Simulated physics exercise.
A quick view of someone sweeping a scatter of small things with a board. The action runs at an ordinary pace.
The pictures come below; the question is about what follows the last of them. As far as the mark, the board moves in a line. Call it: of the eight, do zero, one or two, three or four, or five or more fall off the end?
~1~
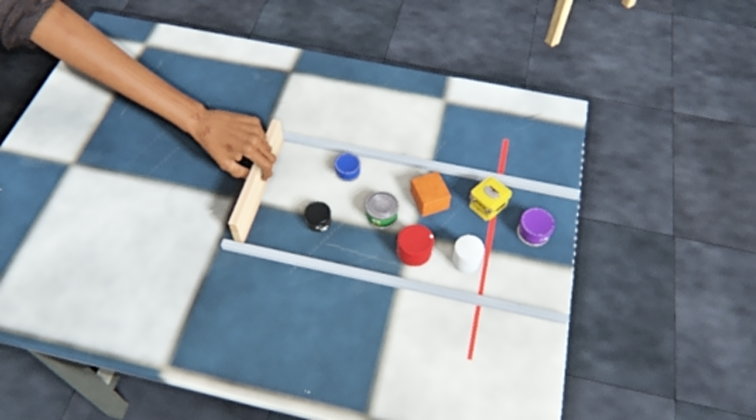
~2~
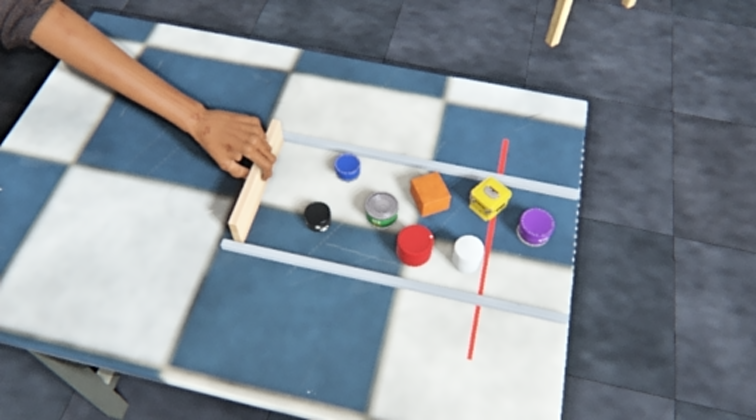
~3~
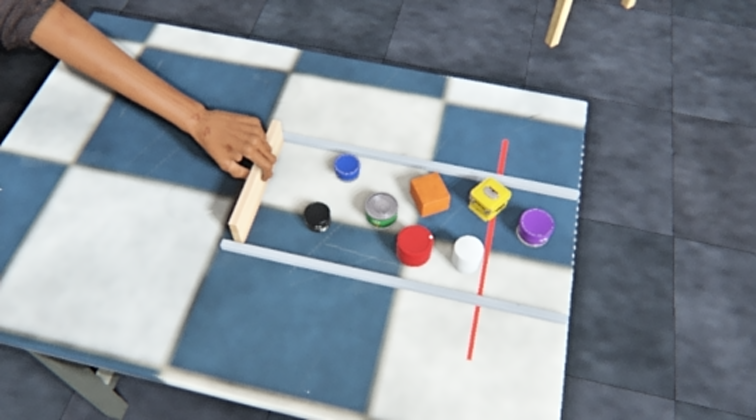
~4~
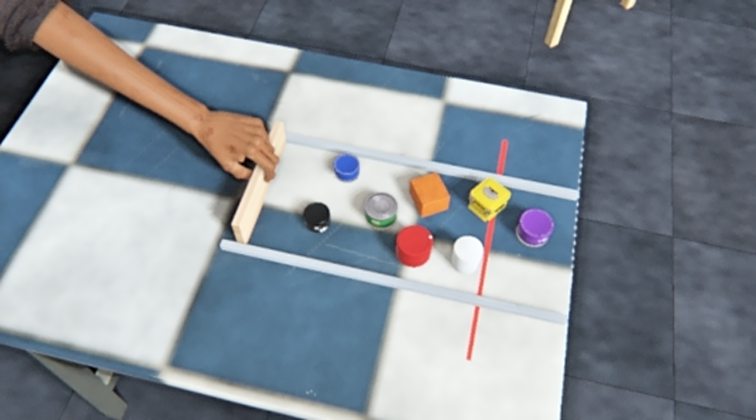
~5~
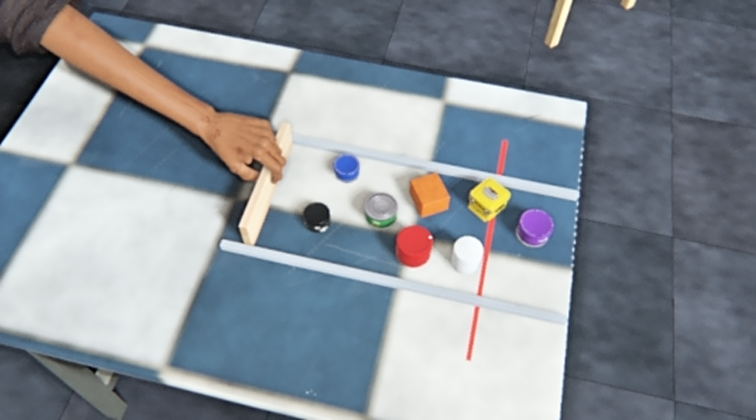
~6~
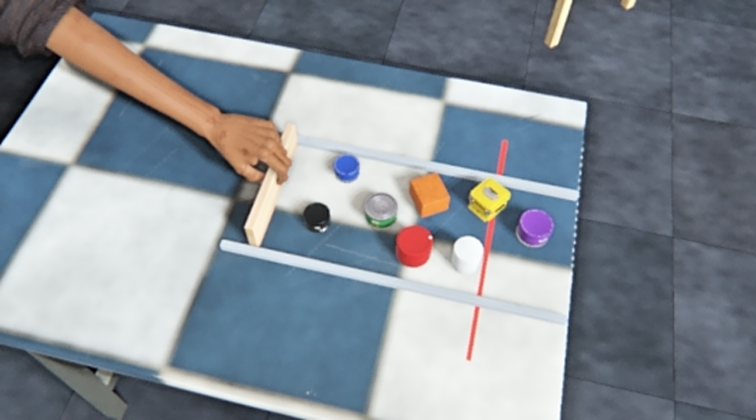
Zero fall off.
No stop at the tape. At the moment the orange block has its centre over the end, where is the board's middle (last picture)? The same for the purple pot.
Orange block over the end: About (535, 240). Purple pot over the end: About (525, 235).
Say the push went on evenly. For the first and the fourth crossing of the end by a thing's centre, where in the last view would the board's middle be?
Its middle is near (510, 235) and then near (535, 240).
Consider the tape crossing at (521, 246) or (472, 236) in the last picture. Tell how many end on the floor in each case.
The counts would come to 1 and 0.
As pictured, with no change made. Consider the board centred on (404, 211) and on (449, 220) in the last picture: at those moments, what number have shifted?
Counts: 6, 7.
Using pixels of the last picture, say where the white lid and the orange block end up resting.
White lid at about (539, 275), orange block at about (530, 214).
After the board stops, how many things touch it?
It touches 3.
Soon after, none off yet; purple pot at rest near (535, 228); yellow case at rest near (489, 200); white lid at rest near (467, 256).
Then, none off yet; purple pot at rest near (535, 228); yellow case moving near (494, 199); white lid moved about its own width near (485, 262).
At rest, the number that fall off is zero.
